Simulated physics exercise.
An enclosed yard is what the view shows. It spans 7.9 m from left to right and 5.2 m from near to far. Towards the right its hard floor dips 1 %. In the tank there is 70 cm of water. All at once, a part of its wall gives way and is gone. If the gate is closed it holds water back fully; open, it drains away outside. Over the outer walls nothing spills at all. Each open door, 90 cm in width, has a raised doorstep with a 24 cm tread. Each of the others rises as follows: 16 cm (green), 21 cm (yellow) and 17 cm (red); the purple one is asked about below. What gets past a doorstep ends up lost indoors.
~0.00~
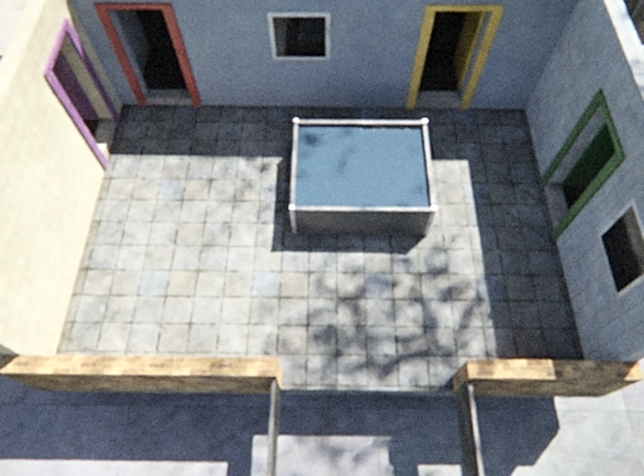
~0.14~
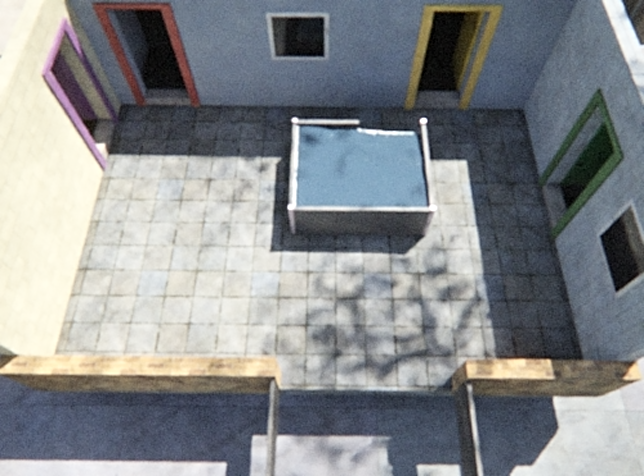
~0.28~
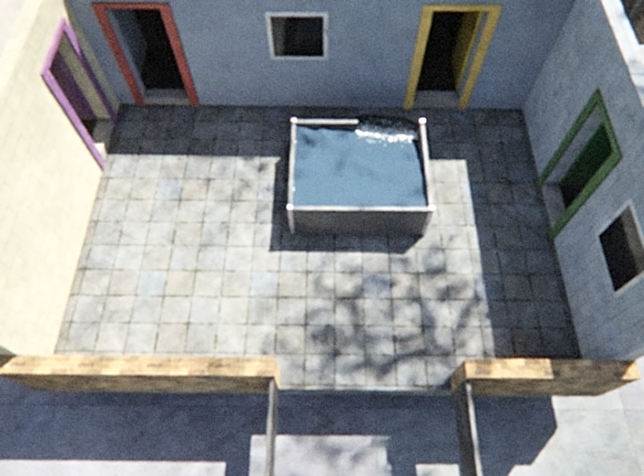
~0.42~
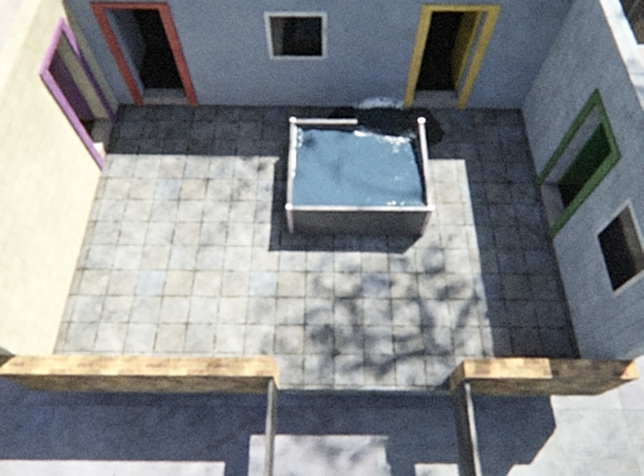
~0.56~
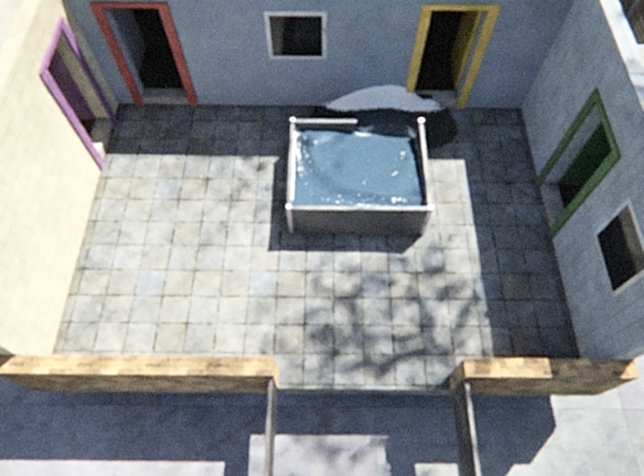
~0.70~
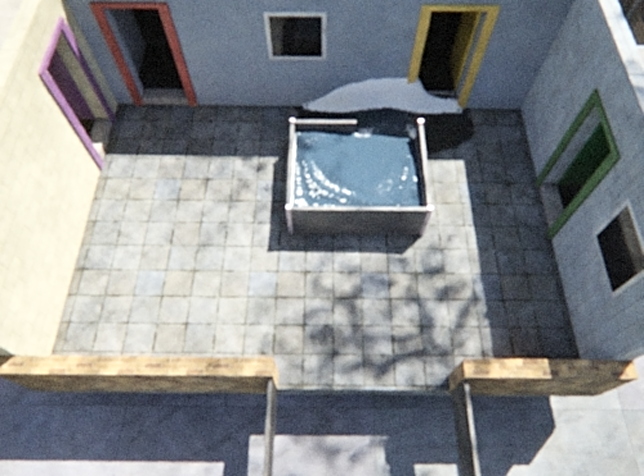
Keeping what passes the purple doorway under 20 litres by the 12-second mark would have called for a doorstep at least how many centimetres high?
It would have called for about 12.5 cm.
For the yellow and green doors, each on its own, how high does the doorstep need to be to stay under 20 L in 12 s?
Close to 31 cm (yellow) and close to 6.5 cm (green).
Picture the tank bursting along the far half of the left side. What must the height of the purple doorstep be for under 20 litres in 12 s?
A minimum of about 24 cm.
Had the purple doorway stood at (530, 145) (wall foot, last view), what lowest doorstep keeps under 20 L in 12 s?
Close to 29 cm at the least.
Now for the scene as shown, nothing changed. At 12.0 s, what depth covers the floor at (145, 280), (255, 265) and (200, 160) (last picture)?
Going through the spots in order gives 5, 5 and 3 centimetres.
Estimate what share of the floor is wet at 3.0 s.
Wet share: Around 45 %.
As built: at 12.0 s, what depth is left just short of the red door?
You'd measure close to 3.5 cm there.
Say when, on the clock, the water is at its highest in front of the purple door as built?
3.2 s.
After 1.4 s water covers 15 % of the floor, deepest (54 cm) near (386, 113); it has not reached the purple door.
After 3.0 s water covers 45 % of the floor, deepest (32 cm) near (516, 122); 18 cm at the purple door, 0 litres in over its 20 cm doorstep.
After 12.0 s water covers 95 % of the floor, deepest (8 cm) near (562, 375); 2 cm at the purple door, 1 litre in over its 20 cm doorstep.
At the purple door as built, the water arrived by 2.5 s and peaked near 23 cm at 3.2 s.
Run again over the same 12 s with other heights there, 39 litres in over 10.5 cm, 13 litres over 14 cm. The limit of 20 litres is kept from about 12.5 cm up.
